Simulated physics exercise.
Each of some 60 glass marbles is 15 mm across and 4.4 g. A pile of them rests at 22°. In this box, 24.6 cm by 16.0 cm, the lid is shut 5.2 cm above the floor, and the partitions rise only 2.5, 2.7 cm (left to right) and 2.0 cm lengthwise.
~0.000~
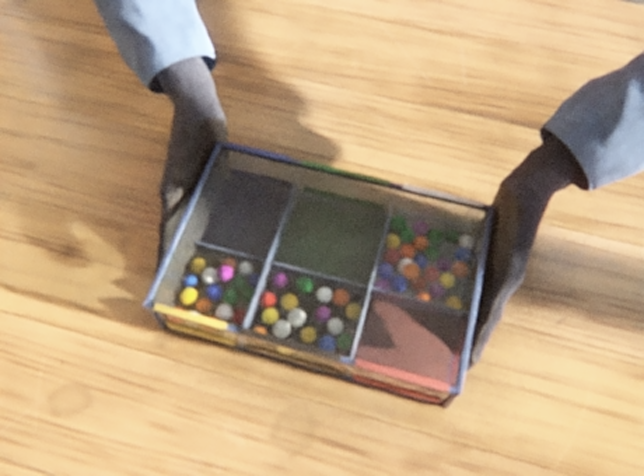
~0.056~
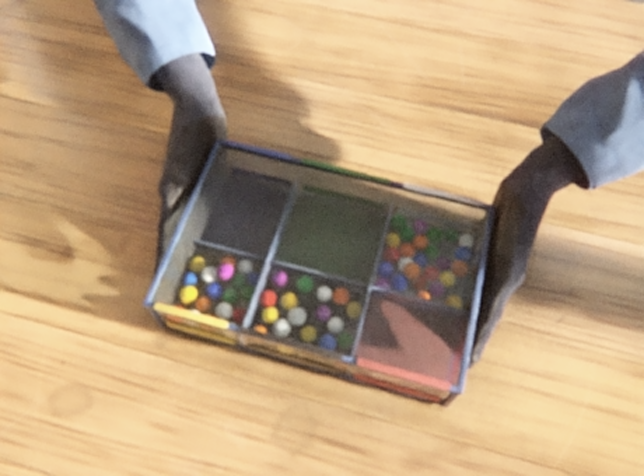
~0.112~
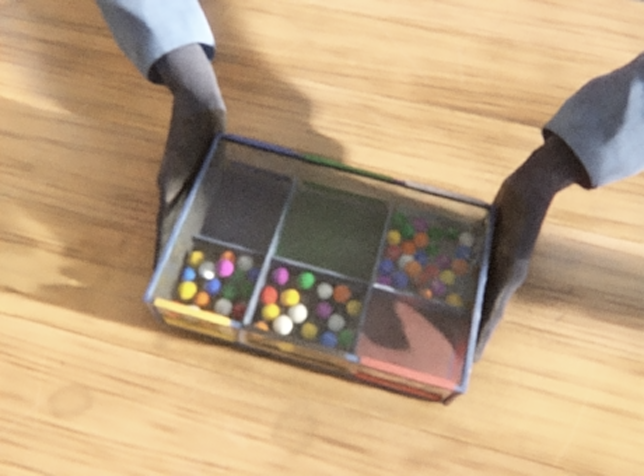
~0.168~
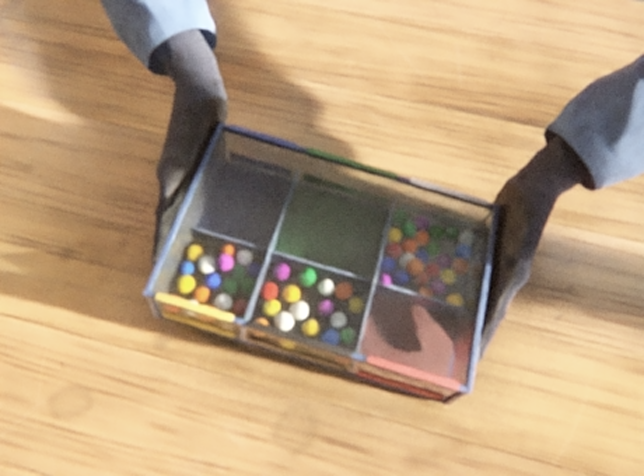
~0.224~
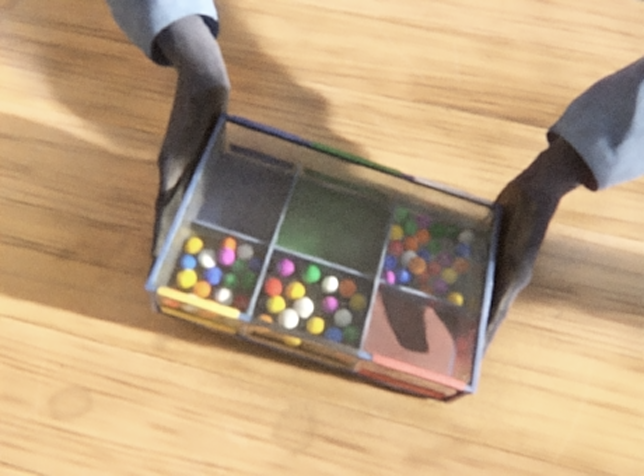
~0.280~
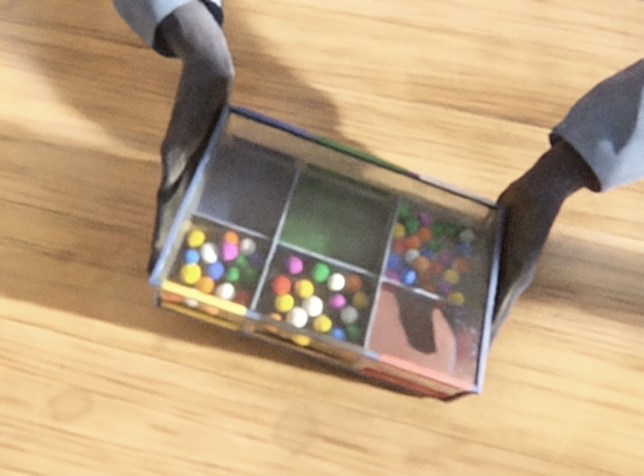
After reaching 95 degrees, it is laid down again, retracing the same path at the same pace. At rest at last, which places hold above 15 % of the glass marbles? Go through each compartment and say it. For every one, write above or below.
Red above, blue below, green below, yellow below, white above, black below.
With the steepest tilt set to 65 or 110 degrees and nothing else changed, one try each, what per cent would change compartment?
About 0 and 60 per cent.
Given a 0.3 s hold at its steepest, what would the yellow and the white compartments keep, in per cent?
In per cent: Yellow 0; white 50.
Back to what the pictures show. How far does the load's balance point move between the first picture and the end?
6.5 cm or thereabouts.
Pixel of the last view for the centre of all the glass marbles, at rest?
Close to pixel (408, 292).
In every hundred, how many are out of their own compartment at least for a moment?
Estimate: Some 50 per cent.
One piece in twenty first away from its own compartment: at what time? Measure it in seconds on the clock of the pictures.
Around 1.65 seconds.
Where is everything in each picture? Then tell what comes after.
Box tilt 0 degrees, front corners at (150, 304) and (456, 389); yellow 30 %, white 40 %, black 30 %, in the first frame.
Box tilt 1 degrees, front corners at (150, 303) and (458, 388), in the second frame.
Box tilt 3 degrees, front corners at (150, 298) and (461, 387), lowest corner right back, in the third frame.
Box tilt 7 degrees, front corners at (150, 292) and (466, 387), lowest corner right back, in the fourth frame.
Box tilt 11 degrees, front corners at (152, 286) and (470, 387), lowest corner right back, in the fifth frame.
Box tilt 14 degrees, front corners at (156, 281) and (475, 388), lowest corner right back; yellow 30 %, white 40 %, black 30 %. The box's pace is about 65 degrees a second, in the sixth frame.
Then, at 1.60 s, tilt 95 degrees; yellow 30 %, white 45 %, black 30 %.
After 2.48 s, tilt 43 degrees; red 35 %, yellow 5 %, white 50 %, black 10 %.
Then, at 3.36 s, tilt 0 degrees; red 35 %, yellow 5 %, white 50 %, black 10 %.
At rest (4.3 s), red 35 %, blue 0 %, green 0 %, yellow 5 %, white 50 %, black 10 %.
